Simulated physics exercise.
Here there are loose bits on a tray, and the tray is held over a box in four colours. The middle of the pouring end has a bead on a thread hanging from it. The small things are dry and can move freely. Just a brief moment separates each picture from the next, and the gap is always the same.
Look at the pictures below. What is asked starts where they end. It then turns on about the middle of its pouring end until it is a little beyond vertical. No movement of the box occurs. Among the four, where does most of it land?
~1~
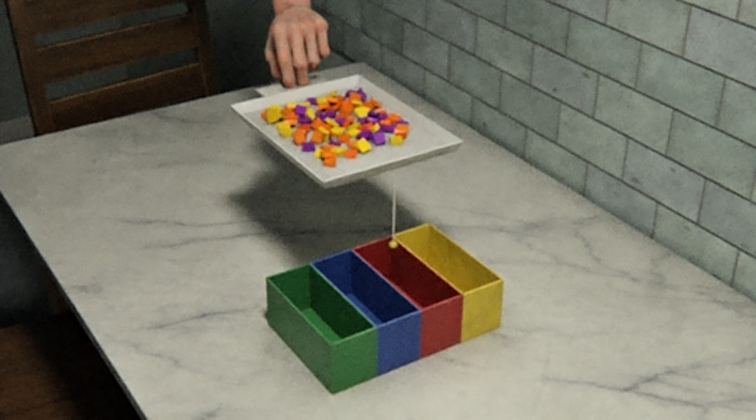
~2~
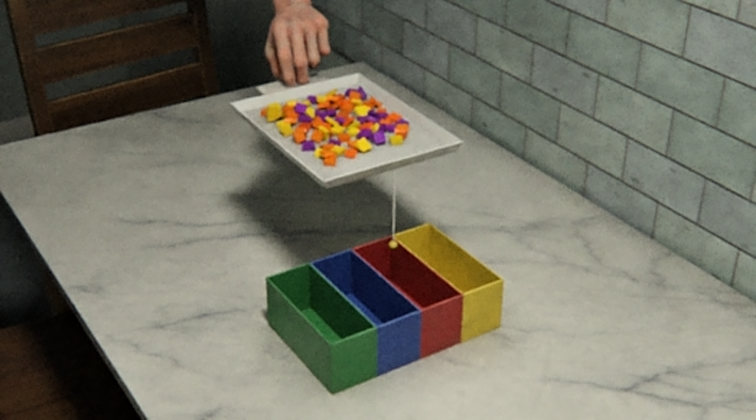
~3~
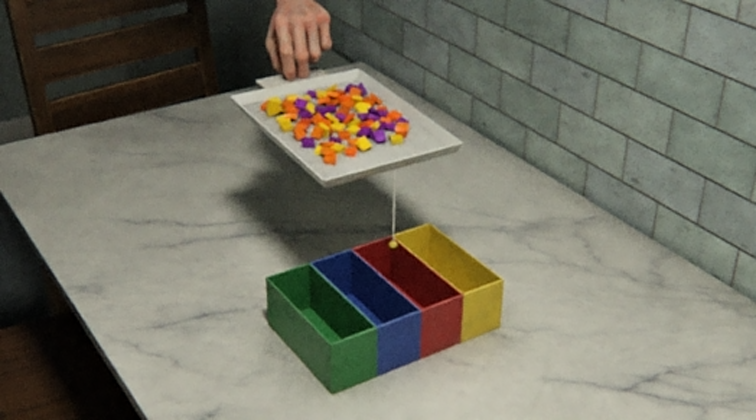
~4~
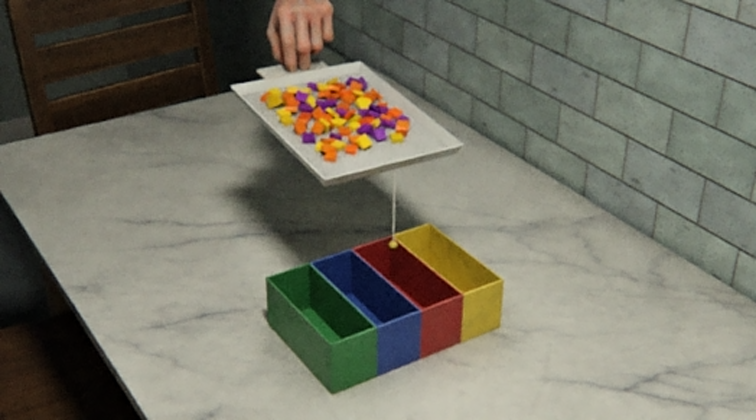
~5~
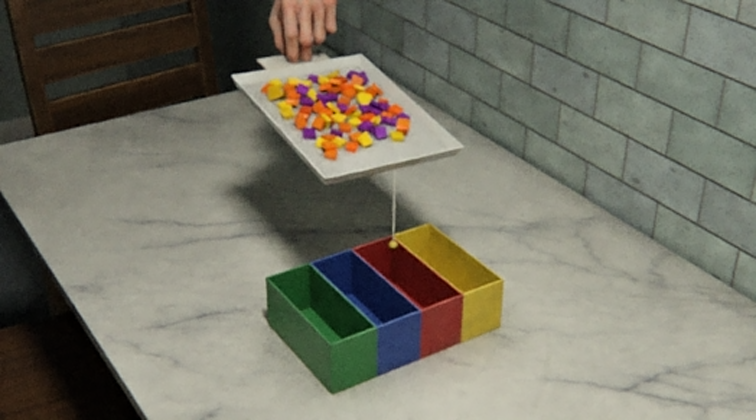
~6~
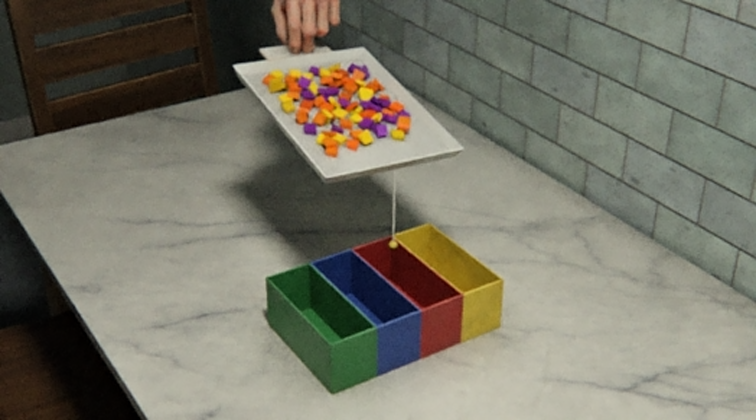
Mostly in the yellow cell.
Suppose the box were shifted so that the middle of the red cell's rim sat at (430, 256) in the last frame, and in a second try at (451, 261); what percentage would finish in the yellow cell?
Close to 60 in a hundred, then close to 40 in a hundred.
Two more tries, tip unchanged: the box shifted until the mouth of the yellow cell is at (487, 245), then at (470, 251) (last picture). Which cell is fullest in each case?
The red one, then yellow.
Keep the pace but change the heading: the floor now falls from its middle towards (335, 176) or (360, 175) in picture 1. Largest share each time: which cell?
First try: That blue cell. Second try: That blue cell.
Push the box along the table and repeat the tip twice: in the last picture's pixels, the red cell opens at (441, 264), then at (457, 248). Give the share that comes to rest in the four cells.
About 90 per cent, then about 100 per cent.
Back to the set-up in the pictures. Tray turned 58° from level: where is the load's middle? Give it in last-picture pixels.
Look close to (423, 142) in the last picture.
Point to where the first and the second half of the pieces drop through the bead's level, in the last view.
It passes near (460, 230) first and then near (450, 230).
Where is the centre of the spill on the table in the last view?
Its middle is at roughly (494, 274).
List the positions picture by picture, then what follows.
The first frame shows corners of the pouring end near (325, 178) and (456, 140), level; middle of the load near (341, 122), mosaic tiles; bead on its thread near (393, 245); green cell near (354, 356); blue cell near (399, 339); red cell near (441, 322); yellow cell near (482, 306).
The second frame shows corners of the pouring end near (326, 178) and (456, 141), level; middle of the load near (341, 121).
The third frame shows corners of the pouring end near (326, 177) and (456, 142), tipped barely, lowest at the right corner; middle of the load near (342, 118).
The fourth frame shows corners of the pouring end near (327, 176) and (457, 143), tipped a little, lowest at the right corner; middle of the load near (342, 113).
The fifth frame shows corners of the pouring end near (327, 174) and (457, 145), tipped a little, lowest at the right corner; middle of the load near (343, 108).
The sixth frame shows corners of the pouring end near (328, 173) and (457, 146), tipped a little, lowest at the right corner; middle of the load near (344, 104); green cell near (354, 356); blue cell near (399, 339); red cell near (441, 322); yellow cell near (482, 306).
Shortly afterwards, tray tipped steeply; all but a few on the tray; only a few in the yellow cell; only a few falling or outside the box.
Next, tray tipped right over; a little on the tray; near a third in the yellow cell; a little in the red cell; near half falling or outside the box.
Some moments later, tray tipped past a quarter turn; near half in the yellow cell; a little in the red cell; near half falling or outside the box.
In the end, tray tipped past a quarter turn; near half in the yellow cell; a little in the red cell; none at all in the green cell; none at all in the blue cell; near half outside the box.
